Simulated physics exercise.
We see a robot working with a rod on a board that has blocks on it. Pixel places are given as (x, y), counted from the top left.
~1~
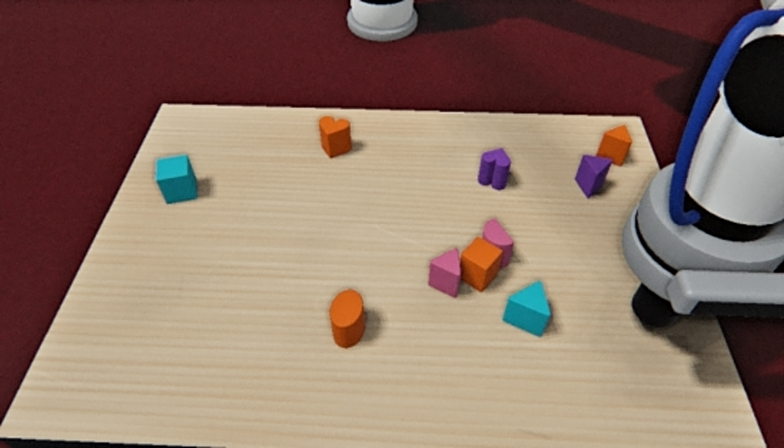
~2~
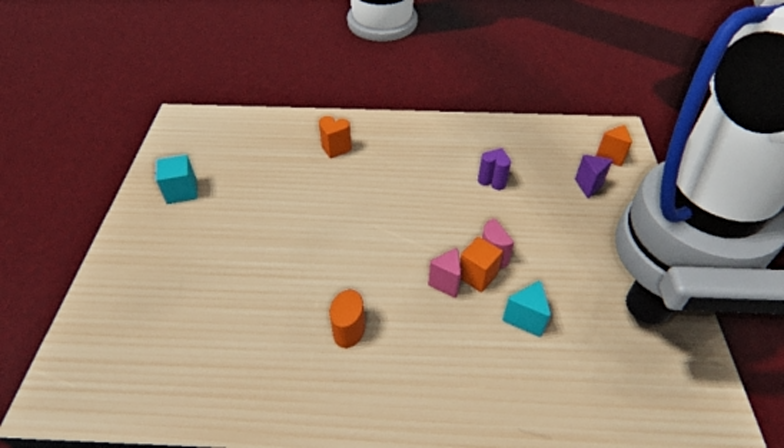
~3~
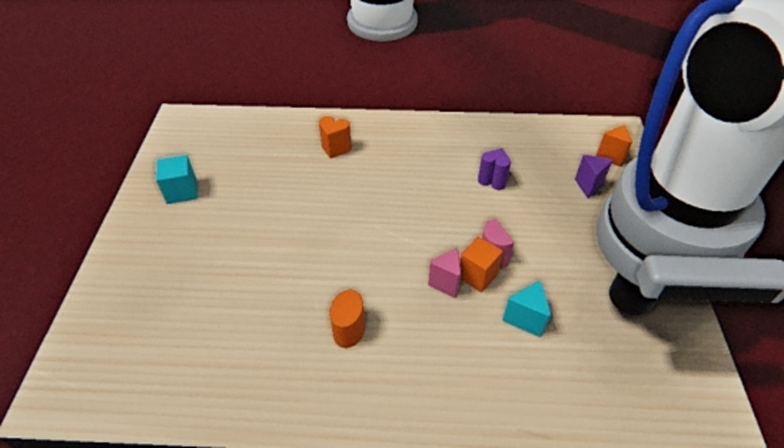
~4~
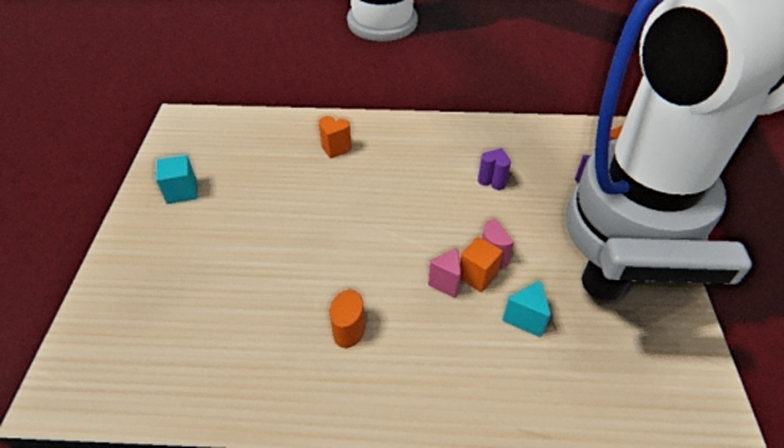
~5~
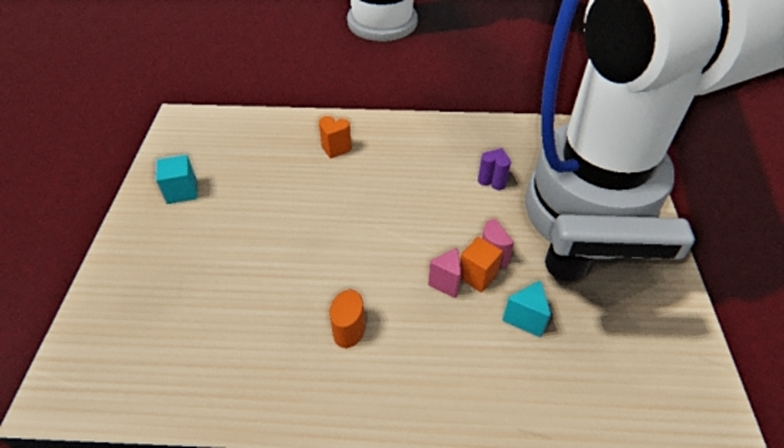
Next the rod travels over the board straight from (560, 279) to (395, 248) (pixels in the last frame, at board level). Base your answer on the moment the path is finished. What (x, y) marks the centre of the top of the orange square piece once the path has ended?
It will likely be found at (393, 253).
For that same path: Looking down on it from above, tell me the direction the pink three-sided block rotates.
Looking down, it rotates anti-clockwise.
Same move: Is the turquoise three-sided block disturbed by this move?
It keeps its position.
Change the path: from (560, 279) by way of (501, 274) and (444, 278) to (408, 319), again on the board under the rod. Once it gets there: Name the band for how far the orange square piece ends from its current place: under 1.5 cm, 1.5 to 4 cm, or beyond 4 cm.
Displaced more than 4 cm.
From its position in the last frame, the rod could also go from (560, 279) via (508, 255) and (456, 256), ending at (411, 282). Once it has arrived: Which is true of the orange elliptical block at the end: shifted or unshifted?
By the last moment, the orange elliptical block will still be in its place.
The first path, step by step. One third of the way, rod at (505, 256); pink three-sided block at (440, 263), turned 20° anticlockwise; orange square piece at (467, 251); pink D-shaped block at (479, 223), turned 30° clockwise.
Two thirds of the way, rod at (448, 246); pink three-sided block at (417, 274), turned 100° anticlockwise; orange square piece at (418, 251), turned 50° anticlockwise; pink D-shaped block at (454, 211).
At the end, rod at (395, 236); pink three-sided block at (417, 275), turned 110° anticlockwise; orange square piece at (393, 253), turned 120° anticlockwise; pink D-shaped block at (454, 211), turned 140° clockwise; turquoise three-sided block in place.
